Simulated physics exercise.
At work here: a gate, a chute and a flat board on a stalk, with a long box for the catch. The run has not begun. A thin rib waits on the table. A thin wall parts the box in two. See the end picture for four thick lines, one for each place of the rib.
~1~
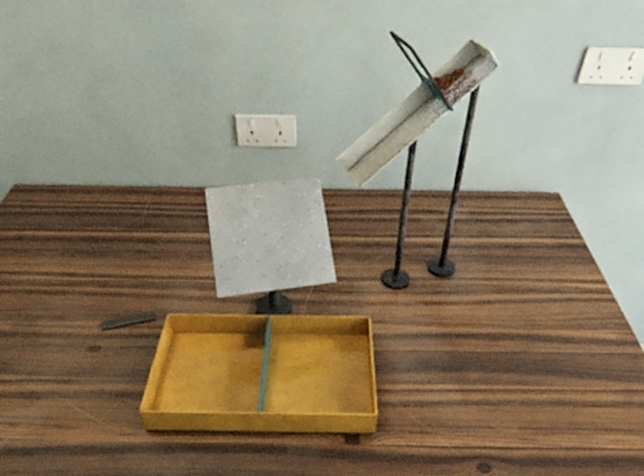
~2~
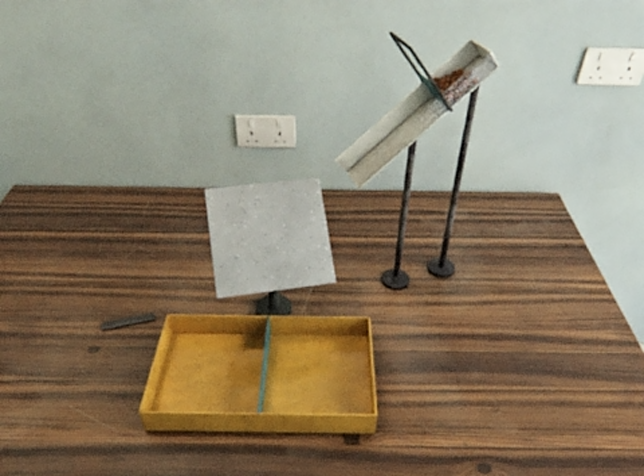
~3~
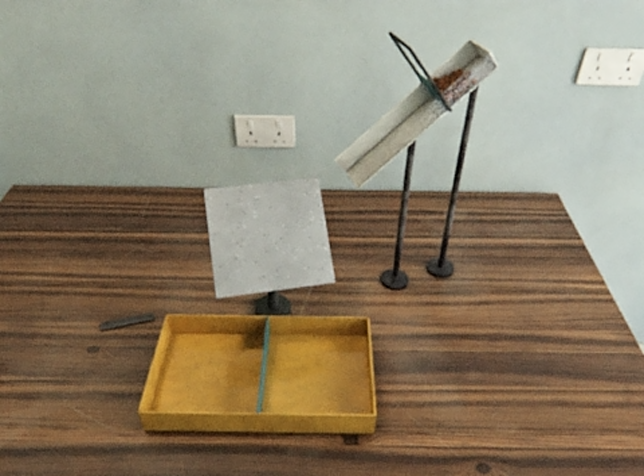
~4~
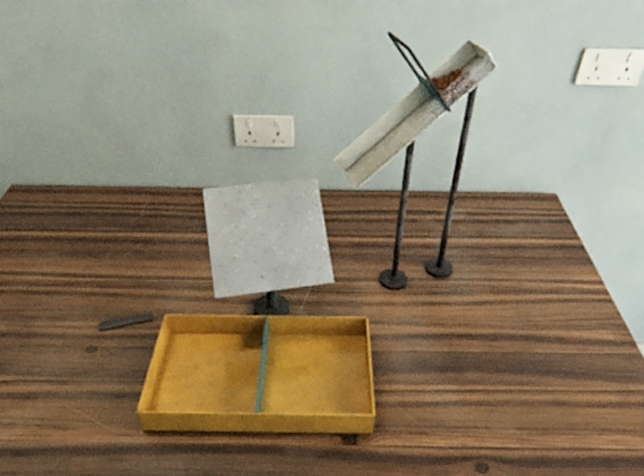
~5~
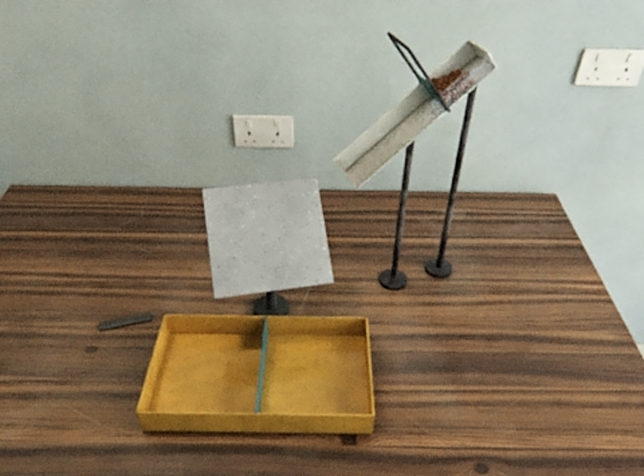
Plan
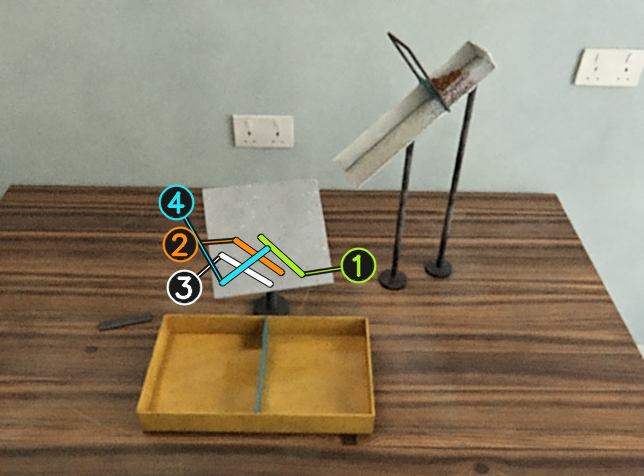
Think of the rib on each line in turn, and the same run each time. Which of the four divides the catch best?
It is 4.
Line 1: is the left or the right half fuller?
The right half.
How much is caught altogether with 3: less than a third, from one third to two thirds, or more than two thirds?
More than two thirds.
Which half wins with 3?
Right.
On the marked copy, line 1 from (260, 237) to (302, 274); line 2 from (235, 240) to (281, 272); line 3 from (221, 255) to (270, 284); line 4 from (267, 248) to (222, 282).
With 1, of what is caught, a small part in the left half, nearly all in the right.
With 2, of what is caught, a small part in the left half, nearly all in the right.
With 3, of what is caught, a small part in the left half, most in the right.
With 4, of what is caught, about half in the left half, about half in the right.
